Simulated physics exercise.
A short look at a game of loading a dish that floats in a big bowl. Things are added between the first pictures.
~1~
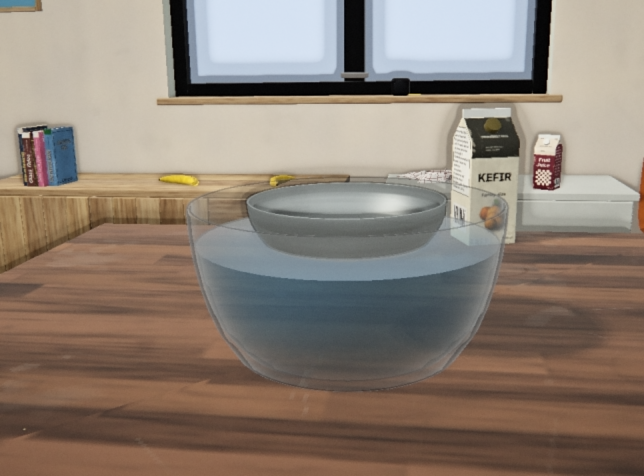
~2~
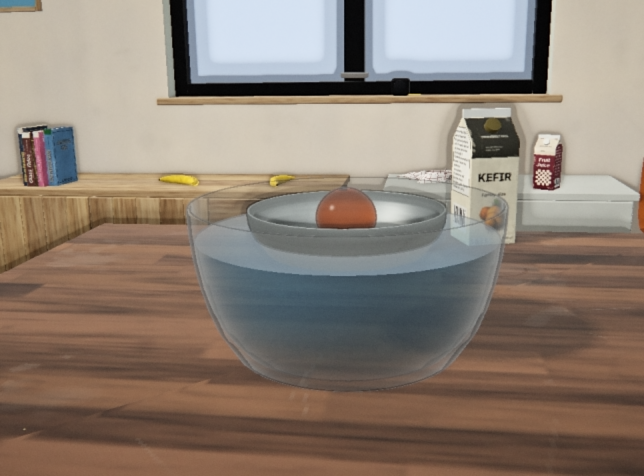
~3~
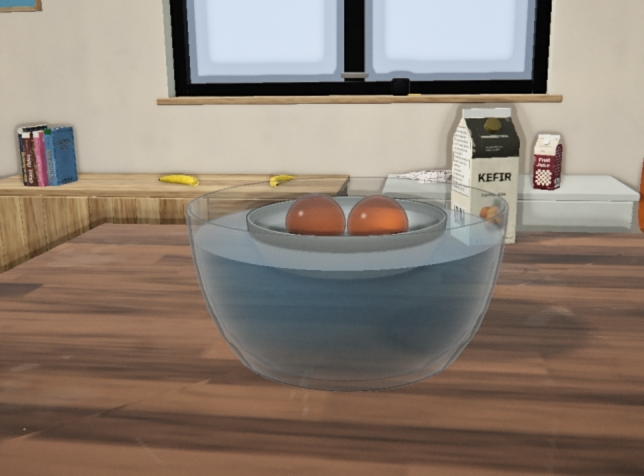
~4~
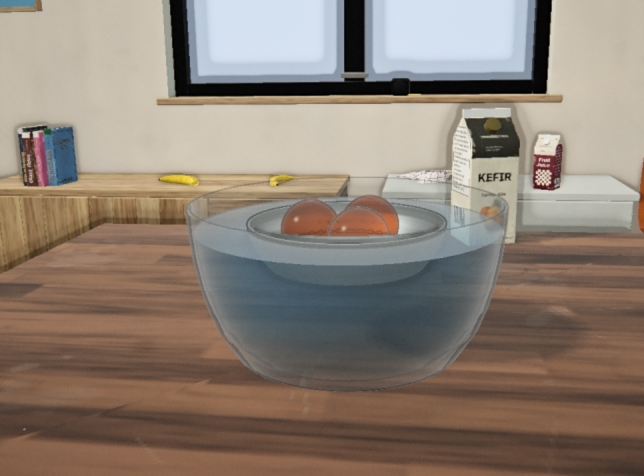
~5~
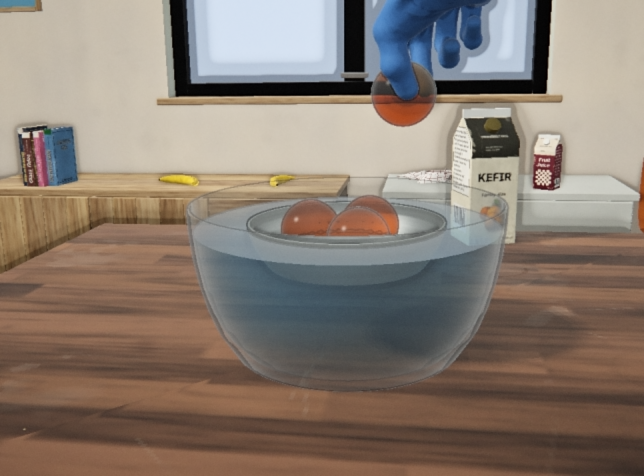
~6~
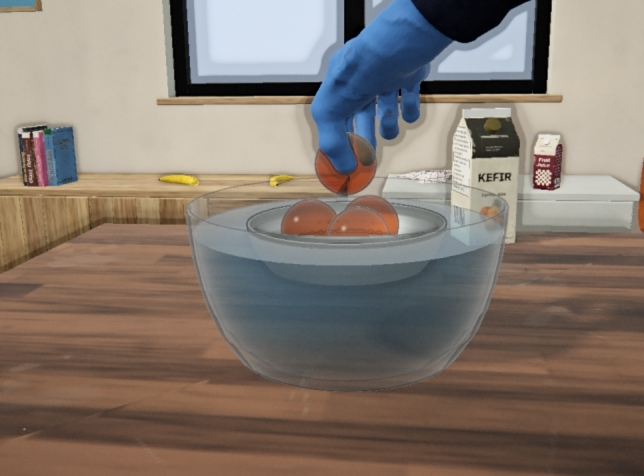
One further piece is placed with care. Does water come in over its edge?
With one more the dish floods and sinks.
Soon after, the glass marble is in and the dish dips.
Later, water pours in over its edge.
In the end, the dish lies on the bottom with its load.
